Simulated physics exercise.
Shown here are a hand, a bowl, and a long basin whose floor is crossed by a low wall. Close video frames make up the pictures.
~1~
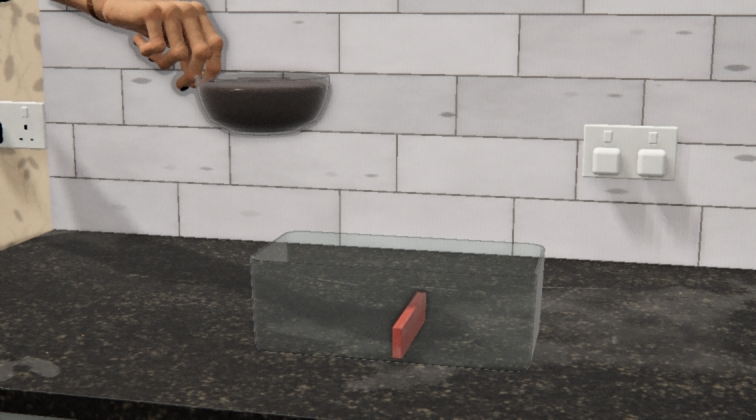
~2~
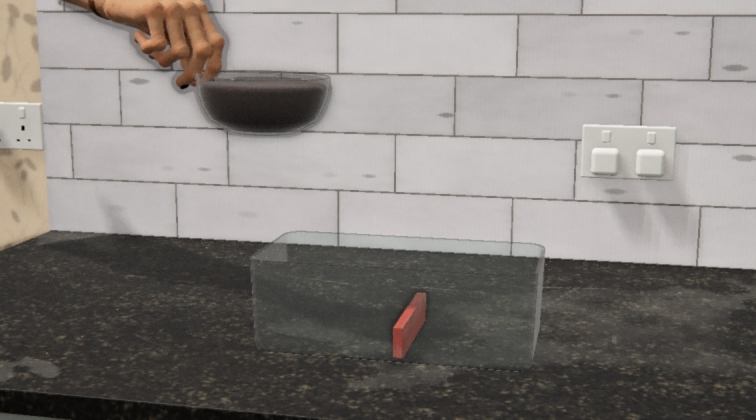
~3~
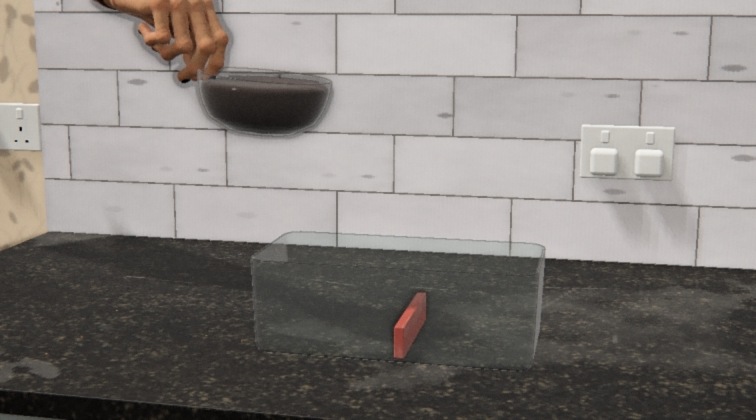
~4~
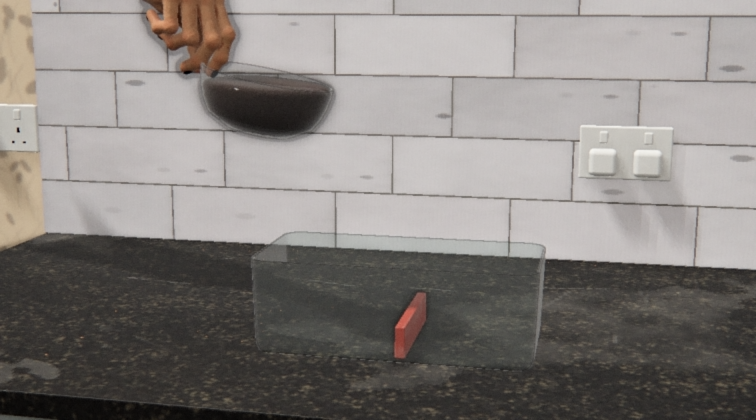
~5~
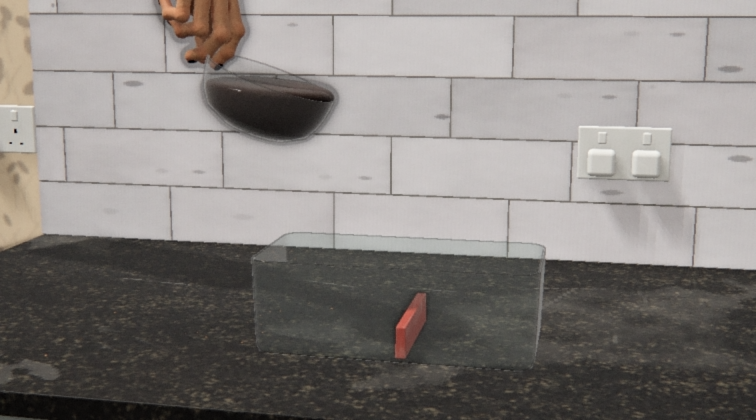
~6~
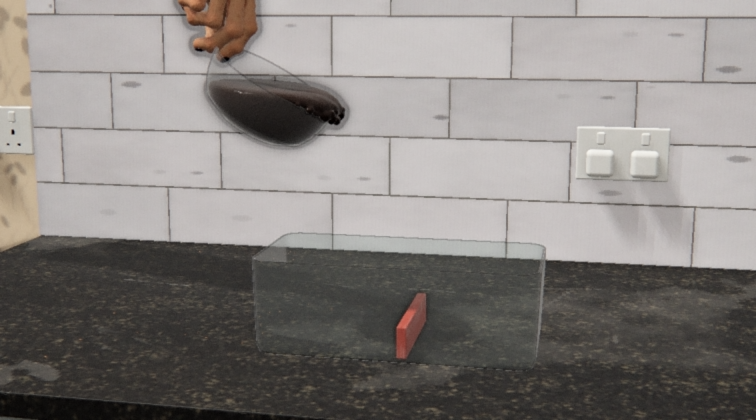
On a dark kitchen worktop, a hand tilting a glass bowl of dark liquid rightward above a clear basin with a low red wall.
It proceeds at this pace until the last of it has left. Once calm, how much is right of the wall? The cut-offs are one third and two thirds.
Stays short of a third.
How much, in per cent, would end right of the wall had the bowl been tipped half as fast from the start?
It comes to near 25 per cent.
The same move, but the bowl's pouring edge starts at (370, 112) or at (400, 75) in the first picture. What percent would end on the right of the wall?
The first start yields 55 per cent, the second 70 per cent.
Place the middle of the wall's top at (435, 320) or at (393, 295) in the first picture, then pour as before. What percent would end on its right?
20 % then 30 %, approximately.
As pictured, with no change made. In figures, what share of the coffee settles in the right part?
Some 15 parts in a hundred.
A moment on, the bowl is tipped on its side and 15 per cent is still to pour, 31 is left of the wall and 3 right of it.
Next, the bowl is tipped right over and 1 per cent is still to pour, 78 is left of the wall and 9 right of it.
Then the bowl is tipped right over and 0 per cent is still to pour, 79 is left of the wall and 14 right of it.
Later the bowl is tipped right over and 0 per cent is still to pour, 78 is left of the wall and 16 right of it.
Finally, 78 per cent lies left of the wall, 16 right of it and 6 outside.
